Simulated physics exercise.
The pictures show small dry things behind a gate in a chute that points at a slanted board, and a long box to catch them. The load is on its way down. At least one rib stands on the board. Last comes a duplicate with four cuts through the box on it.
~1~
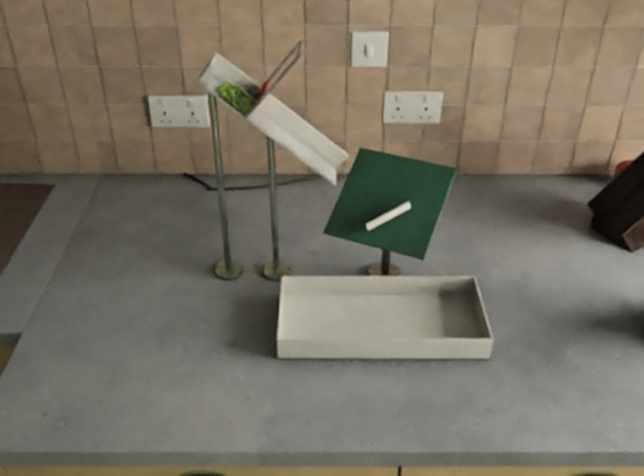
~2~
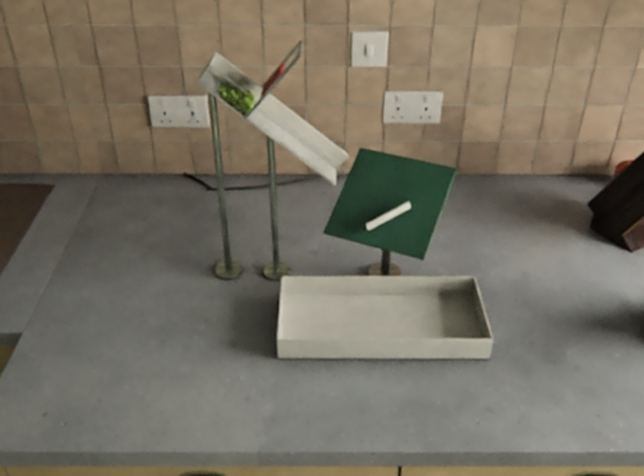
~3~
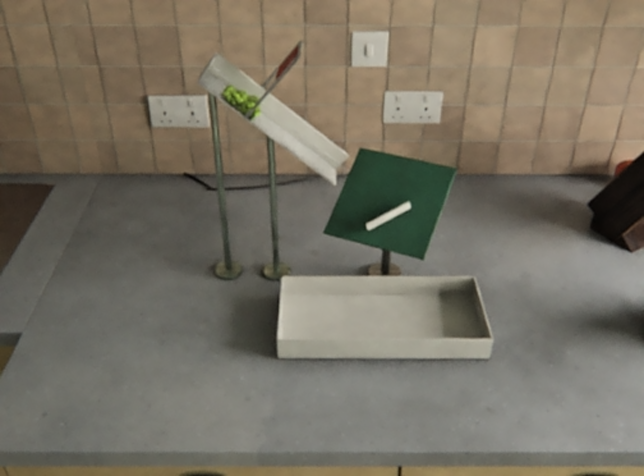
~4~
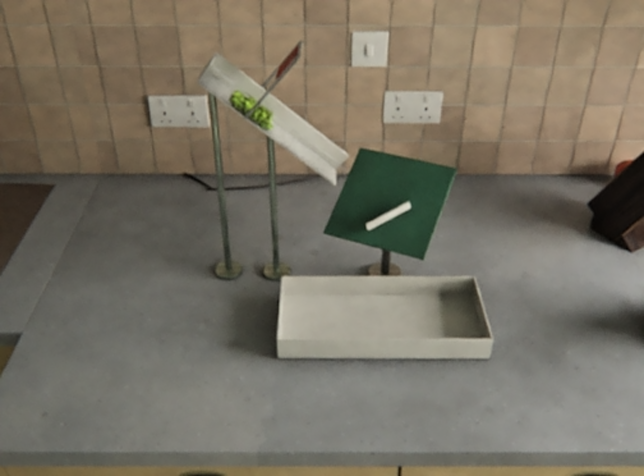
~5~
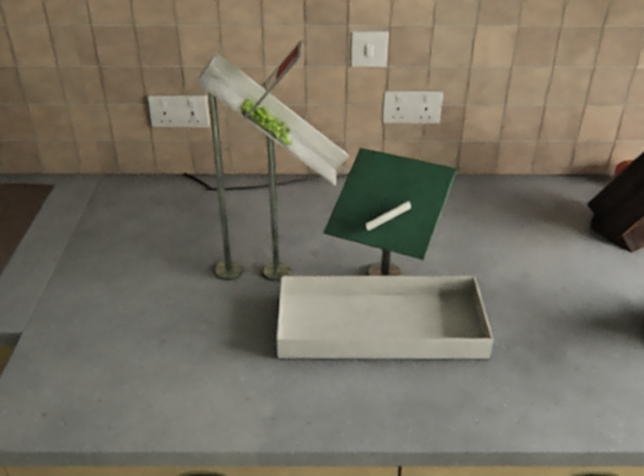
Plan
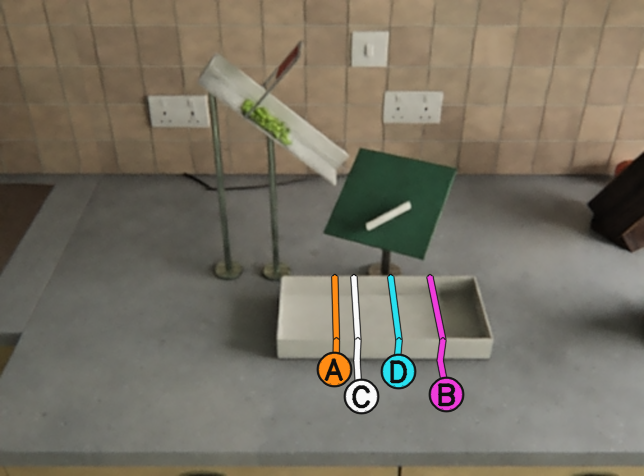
A pale sloping chute on two thin metal posts stands on a grey worktop against beige wall tiles with white sockets and a switch, seen from the front and slightly above. Right of it are a tilted green board with a white rib and, in front, an empty off-white box. The reddish gate swings up, and small green pieces slide partway down the chute, spreading out, while the camera stays still.
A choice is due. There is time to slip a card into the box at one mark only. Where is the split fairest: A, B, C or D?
Choose A.
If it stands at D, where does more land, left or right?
The left side.
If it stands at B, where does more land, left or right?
Left.
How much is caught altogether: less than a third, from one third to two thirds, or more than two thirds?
More than two thirds.
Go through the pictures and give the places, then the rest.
Load behind the gate (238, 98), dried peas; lip of the chute (335, 177), sloping fairly steeply, in the first picture.
Middle of the board (390, 200), tilted fairly steeply; middle of its low edge (372, 246); of its high edge (407, 157), in the second picture.
Front corners of the box (278, 339) and (493, 339), empty; front of the load (259, 113), in the third picture.
Middle of the load (255, 108); its front (271, 126), roughly a quarter of the way to the lip; rib from (409, 202) to (366, 225), in the fourth picture.
Middle of the load (265, 121); its front (290, 142), roughly half of the way to the lip, in the fifth picture.
On the marked copy, line A crosses the front rim at (336, 339); line B crosses the front rim at (442, 339); line C crosses the front rim at (357, 339); line D crosses the front rim at (398, 339).
If A is chosen, of what is caught, roughly two thirds on the left of the divider, roughly a third on the right.
If B is chosen, of what is caught, every piece on the left of the divider, not one piece on the right.
If C is chosen, of what is caught, almost all on the left of the divider, about a tenth on the right.
If D is chosen, of what is caught, almost all on the left of the divider, just a few on the right.
